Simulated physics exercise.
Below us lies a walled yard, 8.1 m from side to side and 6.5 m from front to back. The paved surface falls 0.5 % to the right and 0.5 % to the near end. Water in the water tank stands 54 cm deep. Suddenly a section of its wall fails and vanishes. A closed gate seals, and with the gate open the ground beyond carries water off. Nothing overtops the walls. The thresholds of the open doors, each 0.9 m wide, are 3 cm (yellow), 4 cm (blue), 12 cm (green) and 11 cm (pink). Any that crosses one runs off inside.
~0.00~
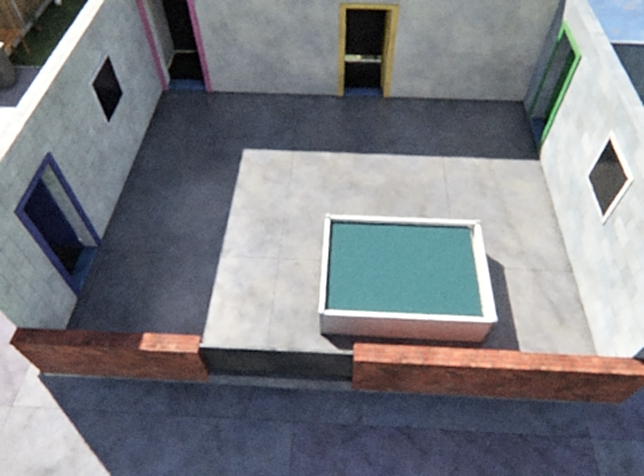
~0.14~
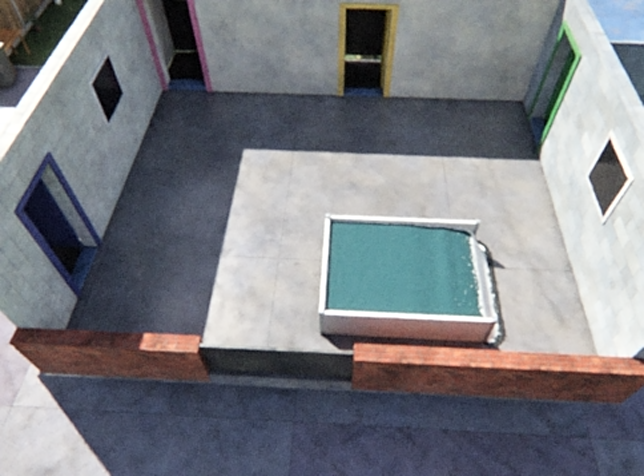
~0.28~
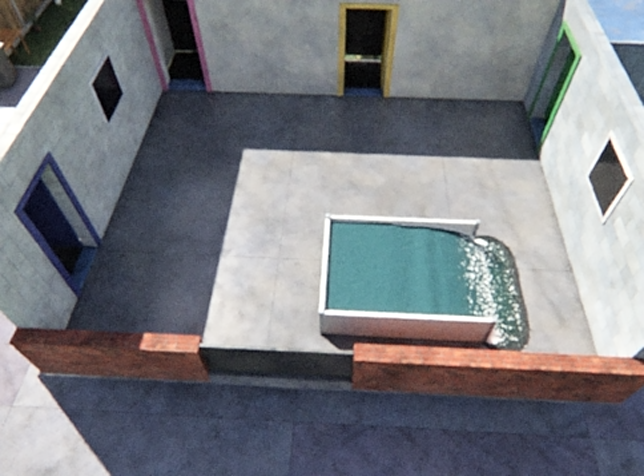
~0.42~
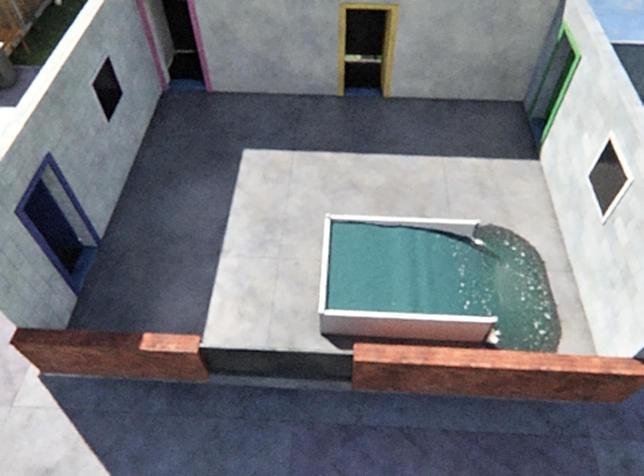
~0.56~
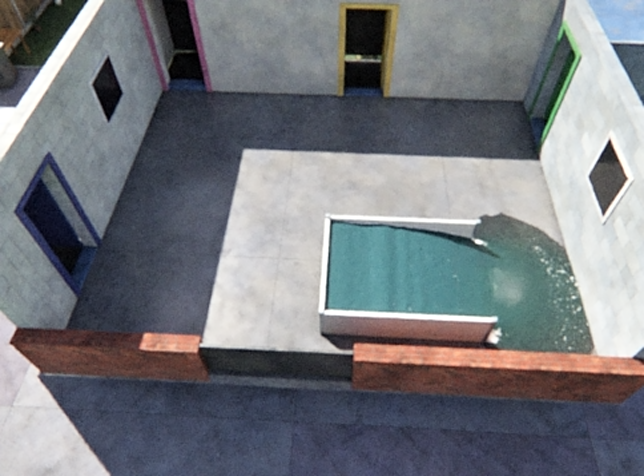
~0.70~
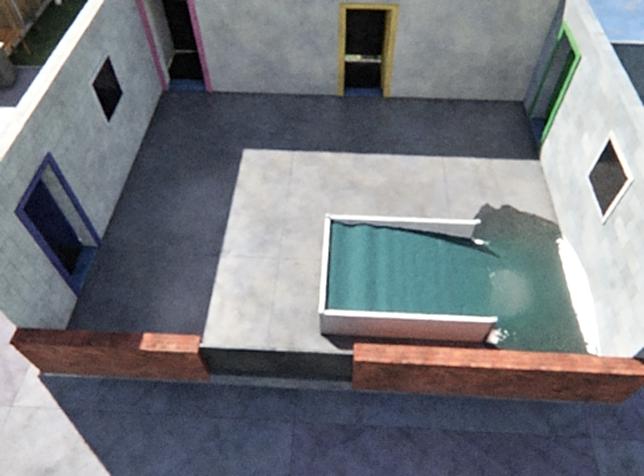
Teal water lies still in a white-walled rectangular tank in a paved, grey-walled yard, seen from above by a camera that stays fixed. A blue-edged doorway stands at left, pink and yellow ones at the back, a green one at right, and low reddish walls run along the near side. The tank's right side vanishes, and water pours out, foaming and spreading across the paving to the right wall.
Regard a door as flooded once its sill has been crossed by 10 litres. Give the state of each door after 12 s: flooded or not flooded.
State after that time: Yellow door flooded, blue door flooded, green door not flooded, pink door not flooded.
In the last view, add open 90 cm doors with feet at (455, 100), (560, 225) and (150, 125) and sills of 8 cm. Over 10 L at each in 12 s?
Note, doorways in listed order: Goes beyond, goes beyond, stays short.
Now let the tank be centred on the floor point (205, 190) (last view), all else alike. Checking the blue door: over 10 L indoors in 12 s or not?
Blue: Within limit.
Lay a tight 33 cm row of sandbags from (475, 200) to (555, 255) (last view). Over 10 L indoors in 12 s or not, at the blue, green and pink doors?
Against that limit: Blue above, green not over, pink below.
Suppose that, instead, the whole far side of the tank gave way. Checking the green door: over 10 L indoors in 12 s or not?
Note: Green door, beyond the limit.
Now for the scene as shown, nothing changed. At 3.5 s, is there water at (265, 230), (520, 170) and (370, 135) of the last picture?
First spot not yet wet, second submerged, third not yet wet.
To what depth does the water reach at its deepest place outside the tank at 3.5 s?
Around 28 centimetres deep.
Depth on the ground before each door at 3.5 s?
Depths in cm: Yellow 0, blue 0, green 7, pink 0.
After 1.4 s water covers 10 % of the floor and is deepest (40 cm) near (594, 379); yellow door not reached, blue door not reached, green door not reached, pink door not reached.
After 2.2 s water covers 15 % of the floor and is deepest (40 cm) near (573, 303); yellow door not reached, blue door not reached, green door 5 cm at the sill, 0 L in, pink door not reached.
After 3.5 s water covers 30 % of the floor and is deepest (28 cm) near (594, 379); yellow door not reached, blue door not reached, green door 7 cm at the sill, 0 L in, pink door not reached.
After 7.0 s water covers 70 % of the floor and is deepest (12 cm) near (524, 132); yellow door 6 cm at the sill, 14 L in, blue door 7 cm at the sill, 18 L in, green door 11 cm at the sill, 1 L in, pink door 2 cm at the sill, 0 L in.
After 12.0 s water covers 100 % of the floor and is deepest (9 cm) near (531, 376); yellow door 3 cm at the sill, 23 L in, blue door 2 cm at the sill, 26 L in, green door 5 cm at the sill, 2 L in, pink door 5 cm at the sill, 0 L in.
